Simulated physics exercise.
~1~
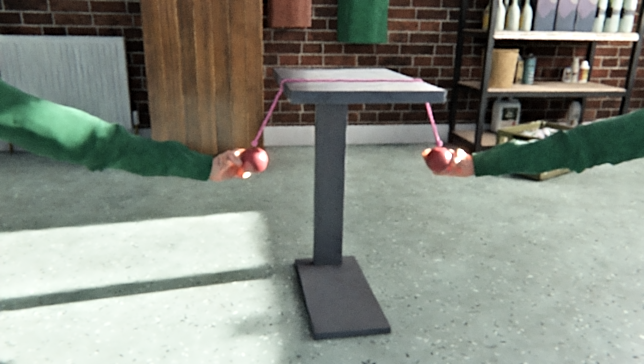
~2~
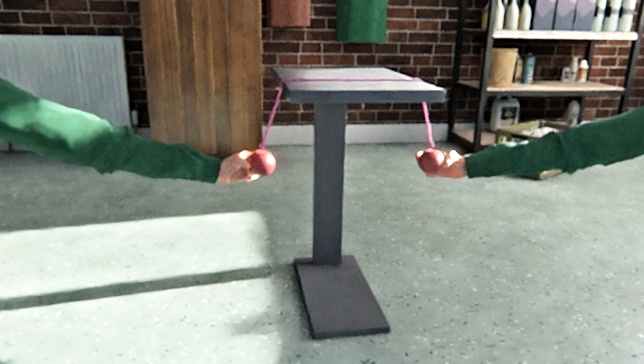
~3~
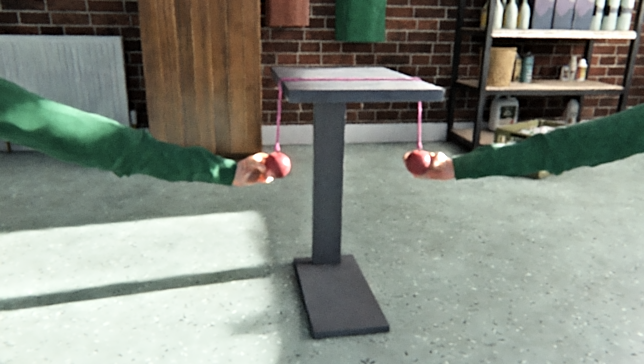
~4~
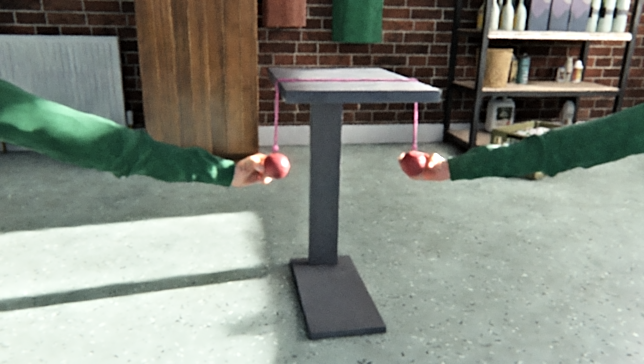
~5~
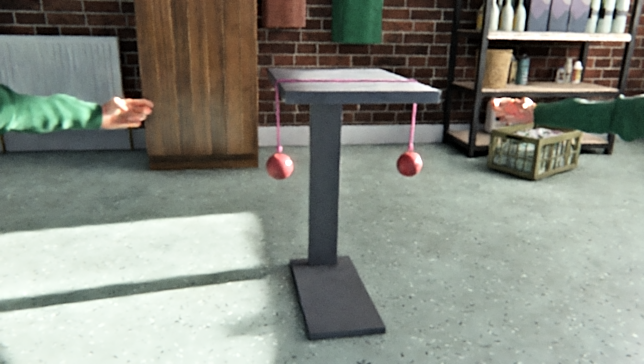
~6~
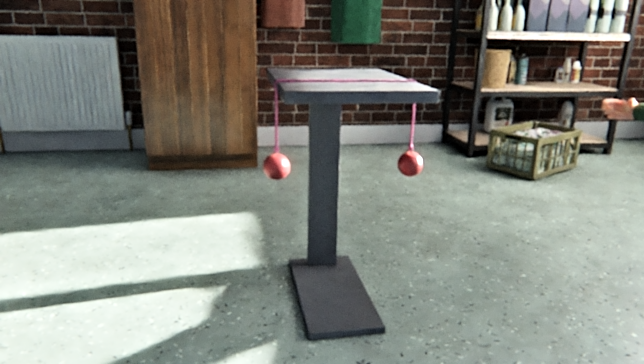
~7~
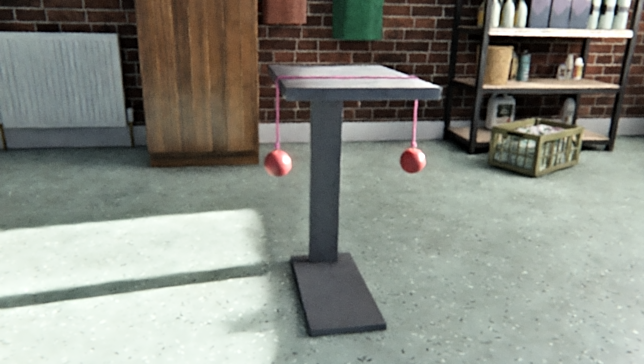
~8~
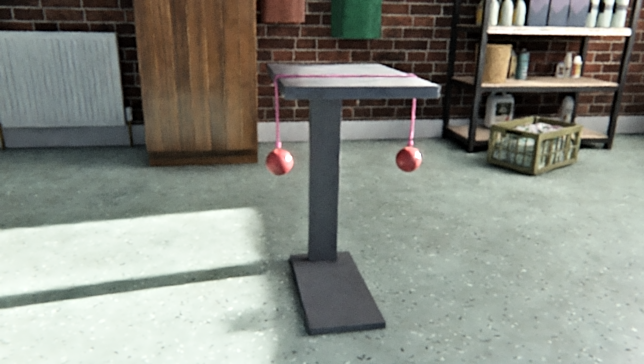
The clip shows a pink shoelace laid across a dark side table with a red apple tied to each end. Two hands in green sleeves bring the apples inward beside the table, then let go and withdraw, leaving both hanging at about the same height.
